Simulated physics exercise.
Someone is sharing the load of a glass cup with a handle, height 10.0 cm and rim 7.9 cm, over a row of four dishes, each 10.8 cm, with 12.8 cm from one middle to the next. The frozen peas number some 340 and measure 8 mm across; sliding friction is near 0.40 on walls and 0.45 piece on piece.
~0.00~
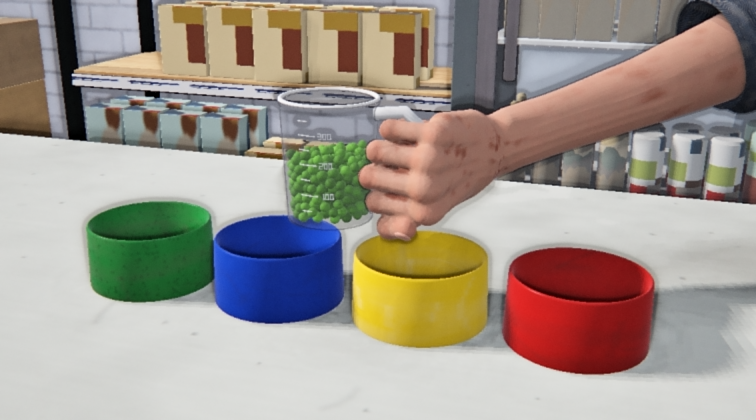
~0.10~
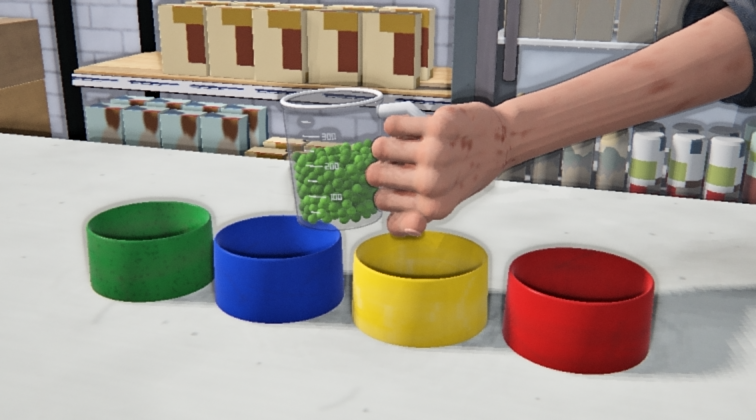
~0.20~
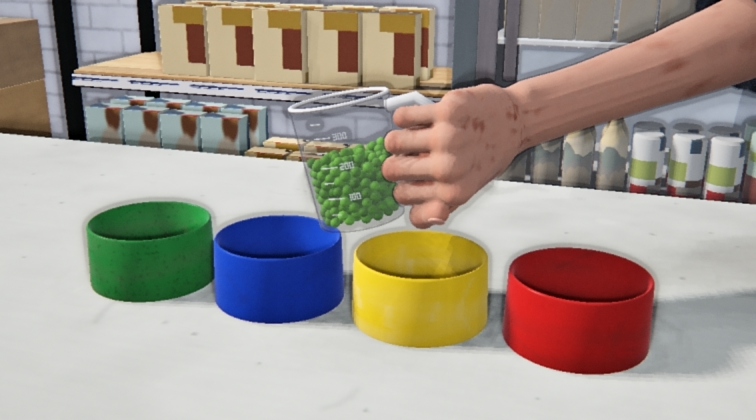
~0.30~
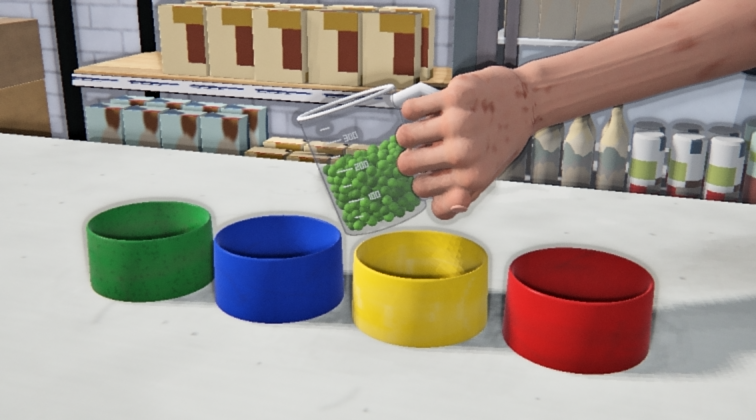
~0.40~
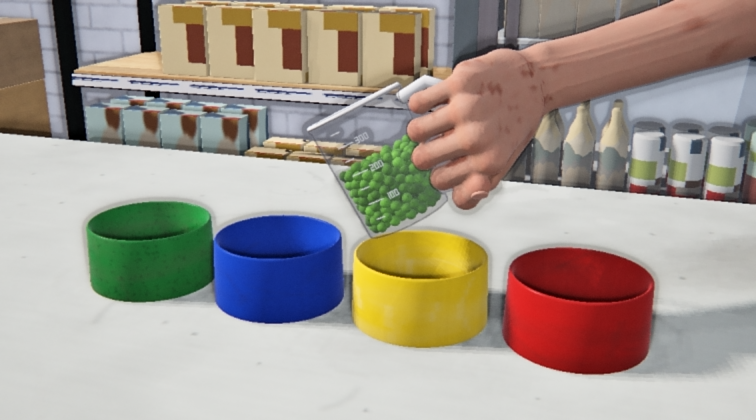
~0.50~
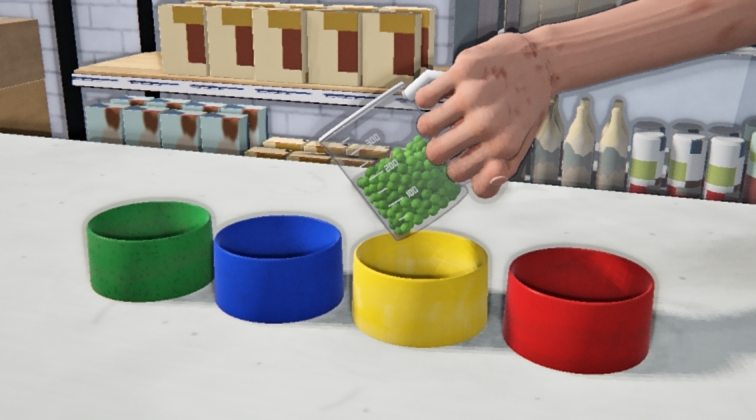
A hand tilting a clear cup of green peas to the left while moving it right above four coloured dishes.
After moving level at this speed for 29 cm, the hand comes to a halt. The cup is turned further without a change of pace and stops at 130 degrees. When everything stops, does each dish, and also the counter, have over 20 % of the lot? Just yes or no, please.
In short: Red yes, blue no, green no, yellow yes, counter yes.
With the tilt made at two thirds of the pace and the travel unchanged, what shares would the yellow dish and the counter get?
The yellow dish would get 0 and the counter 10.
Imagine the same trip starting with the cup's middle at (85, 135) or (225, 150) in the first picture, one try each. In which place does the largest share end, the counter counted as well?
Most lands at blue the first time and at yellow the second time.
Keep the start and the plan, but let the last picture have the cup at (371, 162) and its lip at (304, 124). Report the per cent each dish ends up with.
Dish by dish: Red 0 percent, blue 0 percent, green 0 percent, yellow 90 percent.
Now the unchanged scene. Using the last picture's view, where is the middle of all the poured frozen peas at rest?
Once everything settles, the centre is around (490, 315).
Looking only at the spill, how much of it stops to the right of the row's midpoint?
That works out to close to 100 per cent.
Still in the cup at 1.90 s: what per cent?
Reading: Approx. 0 %.
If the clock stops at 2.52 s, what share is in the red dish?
By that moment it's near 30 percent.
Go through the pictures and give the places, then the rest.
In the first picture, cup at (330, 158), tilt 0 degrees, lip at (284, 95), moved 0.0 cm; middle of the pieces at (327, 183); green dish at (150, 221); blue dish at (278, 237); yellow dish at (421, 254); red dish at (580, 274).
In the second picture, cup at (336, 159), tilt 3 degrees, lip at (287, 98), moved 0.5 cm; middle of the pieces at (334, 184).
In the third picture, cup at (351, 160), tilt 12 degrees, lip at (294, 107), moved 1.8 cm; middle of the pieces at (352, 186).
In the fourth picture, cup at (366, 161), tilt 20 degrees, lip at (303, 116), moved 3.1 cm; middle of the pieces at (371, 187).
In the fifth picture, cup at (381, 163), tilt 28 degrees, lip at (313, 127), moved 4.4 cm; middle of the pieces at (390, 188).
In the sixth picture, cup at (397, 164), tilt 37 degrees, lip at (325, 138), moved 5.7 cm; middle of the pieces at (408, 188); green dish at (150, 221); blue dish at (278, 237); yellow dish at (421, 254); red dish at (580, 274). The cup turns about 85 degrees a second and travels 13 cm a second.
After 1.34 s, tilt 107 degrees; cup holds 90 %, yellow 10 %.
After 1.90 s, tilt 130 degrees; cup holds 0 %, red 30 %, yellow 35 %.
After 2.52 s, tilt 130 degrees; cup holds 0 %, red 30 %, yellow 35 %.
In the end, at 2.8 s, red 30 %, blue 0 %, green 0 %, yellow 35 %, counter 30 %.
